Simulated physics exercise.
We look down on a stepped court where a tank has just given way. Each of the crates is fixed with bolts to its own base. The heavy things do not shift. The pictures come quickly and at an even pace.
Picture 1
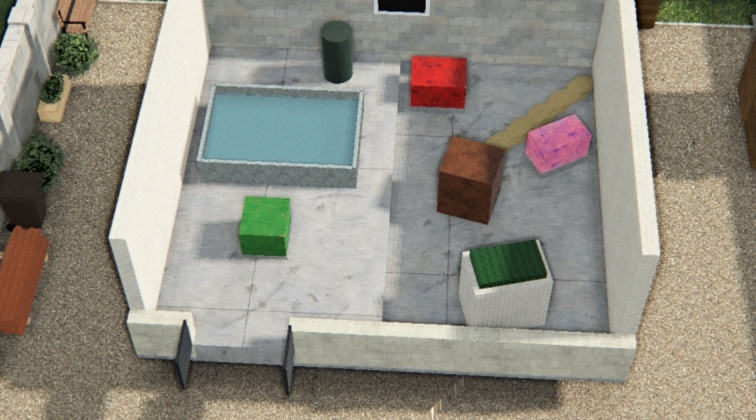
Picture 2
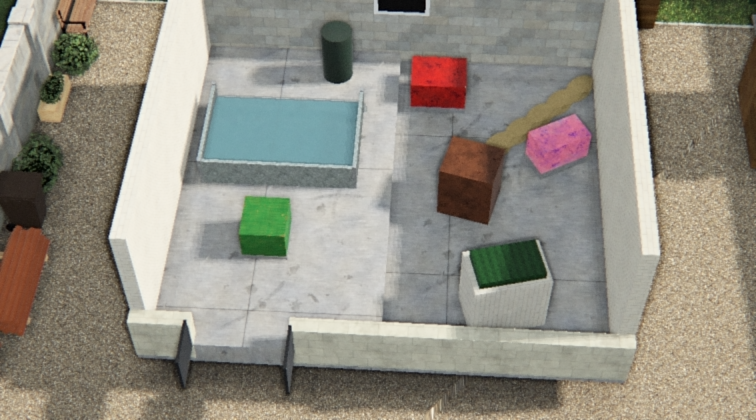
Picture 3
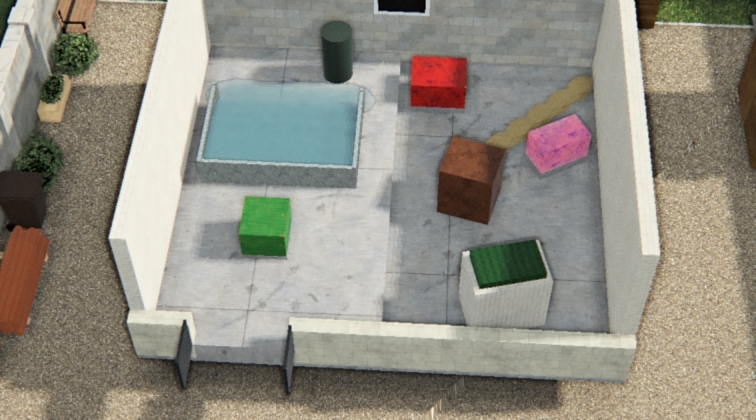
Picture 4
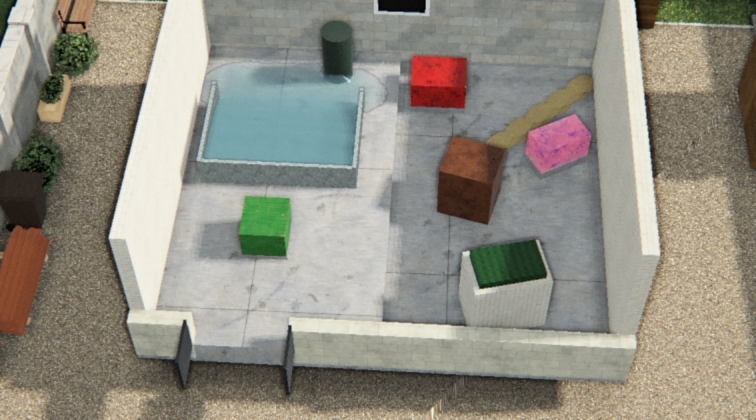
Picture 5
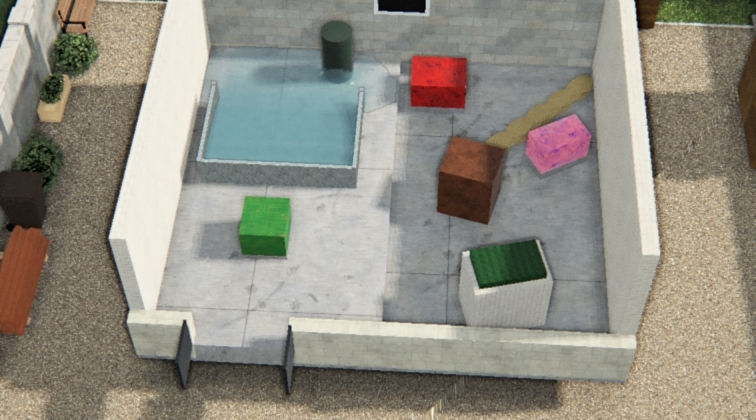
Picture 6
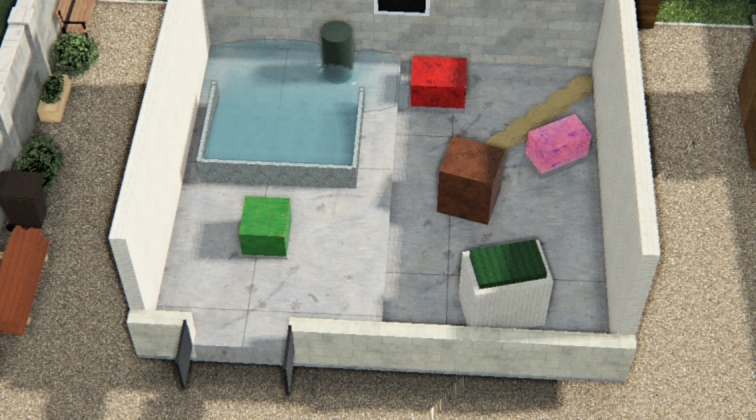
We see a walled court from above, with colored blocks and an open tank of water; the tank's far side gives way, and water pours out, spreading across the pale floor toward the back wall and around a dark green cylinder.
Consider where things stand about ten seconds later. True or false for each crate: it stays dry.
Pink crate: True, it stays dry; red crate: False, it gets wet; green crate: True, it stays dry.
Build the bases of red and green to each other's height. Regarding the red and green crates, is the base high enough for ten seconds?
The red crate is drenched, the green crate stays untouched.
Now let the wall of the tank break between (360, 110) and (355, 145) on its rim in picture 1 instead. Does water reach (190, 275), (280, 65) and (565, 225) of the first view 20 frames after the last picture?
Place one: Spared by the leak. Place two: Spared by the leak. Place three: Reached by the flood.
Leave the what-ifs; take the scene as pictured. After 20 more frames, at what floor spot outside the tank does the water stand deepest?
My best guess is roughly (587, 74).
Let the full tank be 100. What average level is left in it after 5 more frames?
It works out to roughly 50 %.
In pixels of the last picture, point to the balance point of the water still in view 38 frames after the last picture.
The water's middle lies around (335, 129).
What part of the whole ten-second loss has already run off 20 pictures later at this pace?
I'd estimate some 0 per cent.
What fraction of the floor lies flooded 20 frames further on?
Roughly 35 %.
A moment on, water covers 15 % of the floor; the pink crate not reached, the red crate water round its plinth, the green crate not reached.
Next, water covers 20 % of the floor; the pink crate not reached, the red crate water round its plinth, the green crate not reached.
Then, water covers 35 % of the floor; the pink crate not reached, the red crate water round its plinth, the green crate not reached.
Later, water covers 50 % of the floor; the pink crate water round its plinth, the red crate water round its plinth, the green crate water round its plinth.
In the end, water covers 65 % of the floor; the pink crate stayed above the water, the red crate was topped, the green crate stayed above the water.
